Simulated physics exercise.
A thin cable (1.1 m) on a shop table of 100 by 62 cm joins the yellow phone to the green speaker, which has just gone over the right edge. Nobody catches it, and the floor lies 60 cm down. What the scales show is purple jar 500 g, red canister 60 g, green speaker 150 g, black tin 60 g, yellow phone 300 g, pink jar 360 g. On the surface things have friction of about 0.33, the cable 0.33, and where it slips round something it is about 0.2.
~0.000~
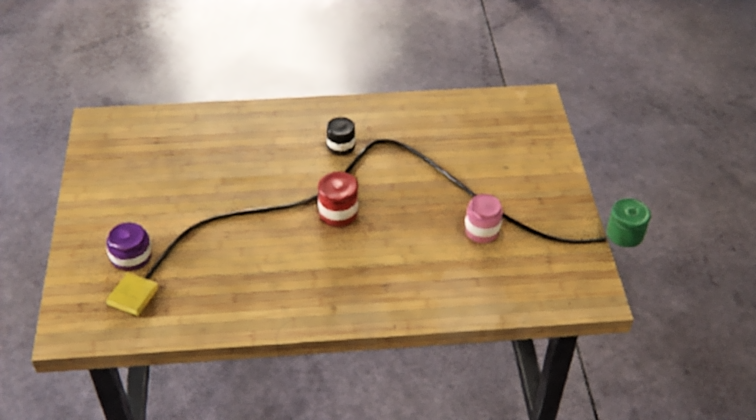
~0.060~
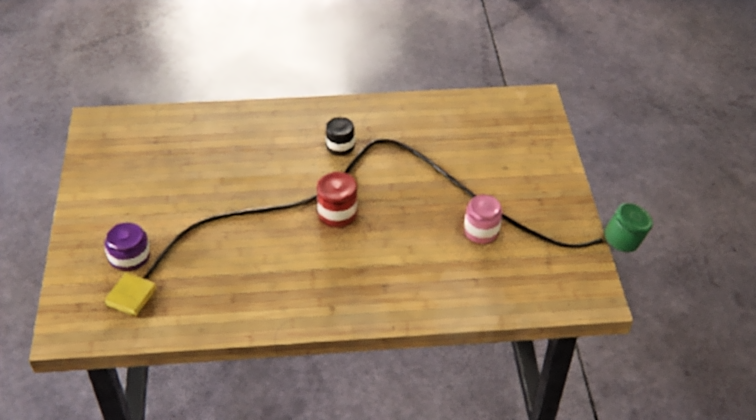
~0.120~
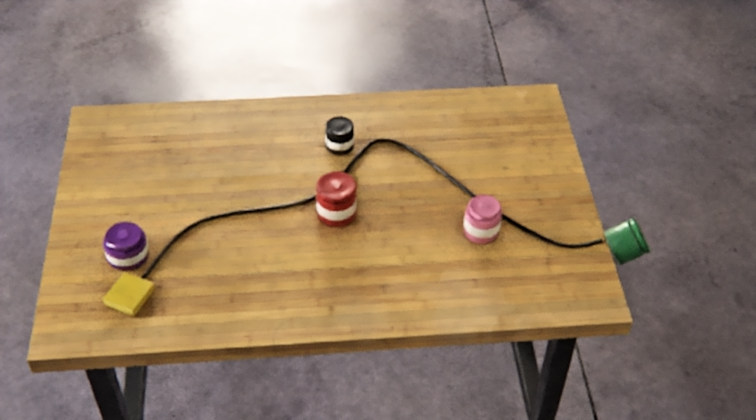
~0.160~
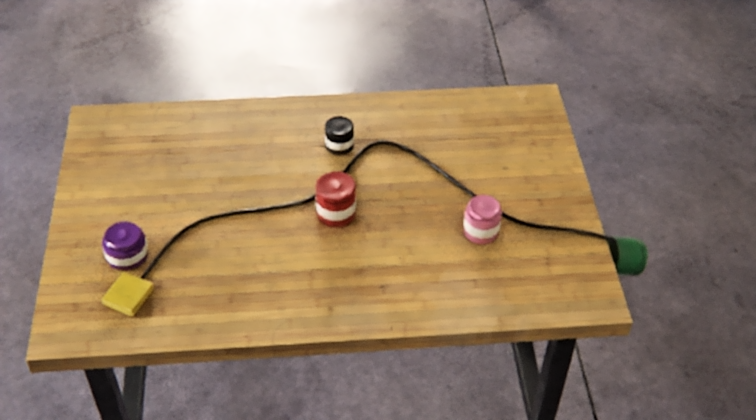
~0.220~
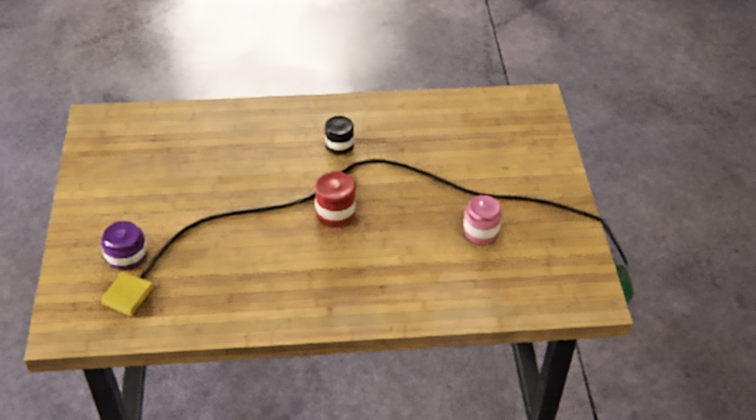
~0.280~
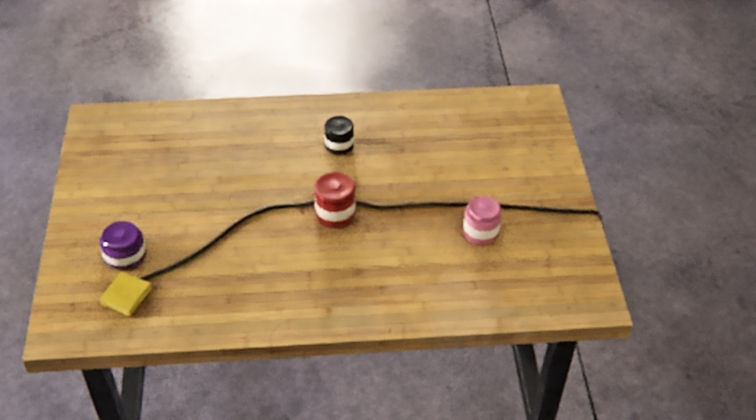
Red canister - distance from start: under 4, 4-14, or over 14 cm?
Watch, it'll budge a whole lot.
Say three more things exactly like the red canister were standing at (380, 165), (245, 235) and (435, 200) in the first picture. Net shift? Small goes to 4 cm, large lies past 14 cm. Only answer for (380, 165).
There it moves a long way.
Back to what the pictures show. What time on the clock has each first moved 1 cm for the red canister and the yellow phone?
Approx. times - red canister: 0.32 s, yellow phone: 0.34 s.
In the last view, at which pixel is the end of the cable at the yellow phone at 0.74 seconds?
You'll find it near pixel (186, 281).
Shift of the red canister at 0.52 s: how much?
Approx. shift - red canister 25 cm.
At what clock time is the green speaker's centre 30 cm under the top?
Close to 0.36 s.
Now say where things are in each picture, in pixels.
The first frame shows red canister (338, 185); cable runs through (553, 238) (456, 181) (366, 149) (294, 204) (180, 237).
The second frame shows green speaker (632, 216); cable runs through (551, 241) (365, 149) (178, 237).
The third frame shows green speaker (627, 242); cable runs through (551, 241) (365, 148) (177, 237).
The fourth frame shows green speaker (624, 256); cable runs through (563, 229) (365, 148) (176, 236).
The fifth frame shows green speaker (613, 284); cable runs through (605, 225) (381, 161) (176, 236).
The sixth frame shows red canister (335, 186); cable runs through (534, 208) (412, 205) (303, 204) (197, 253).
At 0.5 s, the cable's tail end at (178, 283); red canister 27 cm off its start, green speaker over the edge, yellow phone 5 cm off its start.
At 0.7 s, the cable's tail end at (186, 281); red canister over the edge, green speaker over the edge, yellow phone 7 cm off its start.
At 1.0 s, the cable's tail end at (187, 281); red canister over the edge, green speaker over the edge, yellow phone 7 cm off its start at (165, 281).
At 1.2 s, the cable's tail end at (188, 281); red canister over the edge, yellow phone 7 cm off its start, green speaker over the edge.
At 2.4 s, the cable's tail end at (188, 281); red canister over the edge, yellow phone 7 cm off its start at (166, 281), green speaker over the edge.
